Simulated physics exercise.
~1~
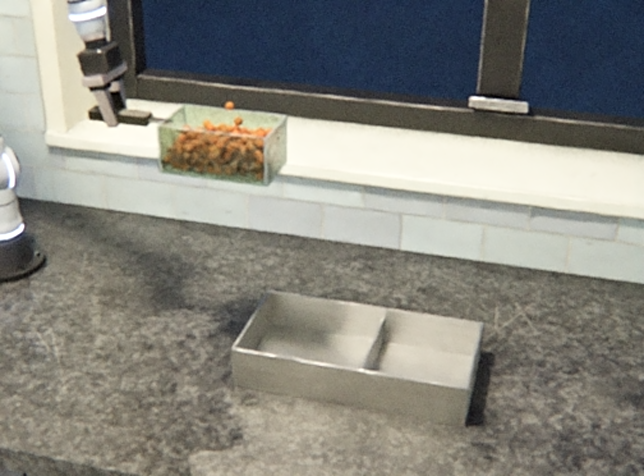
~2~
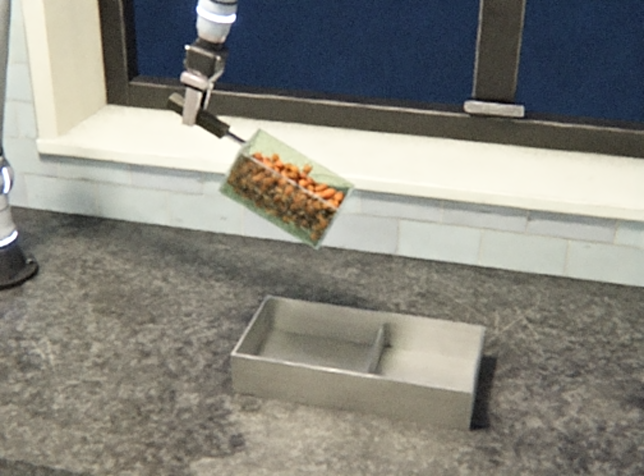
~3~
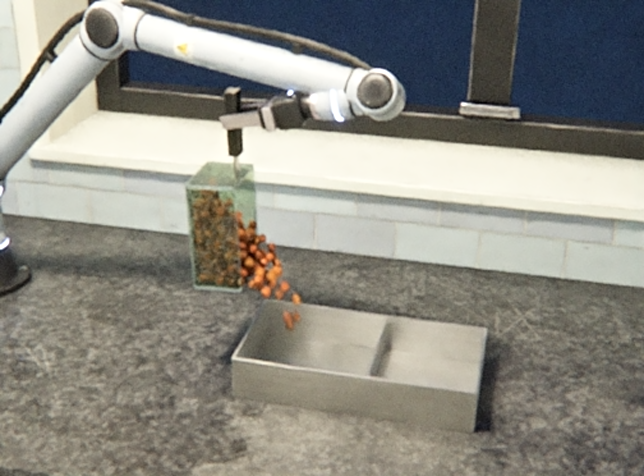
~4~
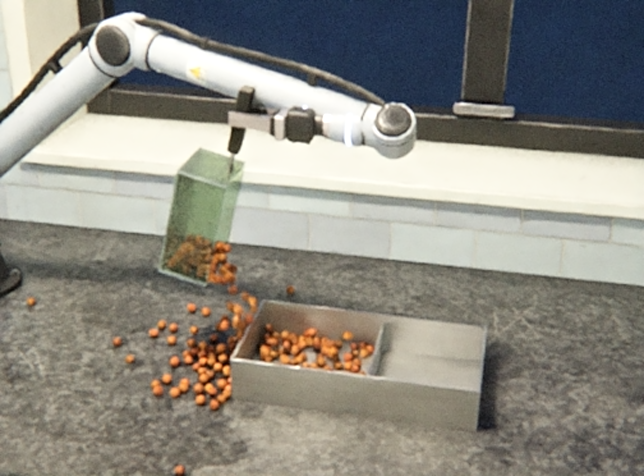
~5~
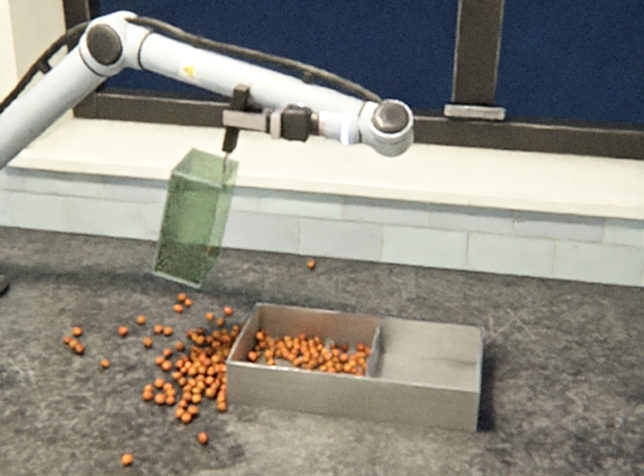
Robot arm tipping a clear box of hazelnuts over a divided grey tray, filling the left compartment while many scatter on the table.
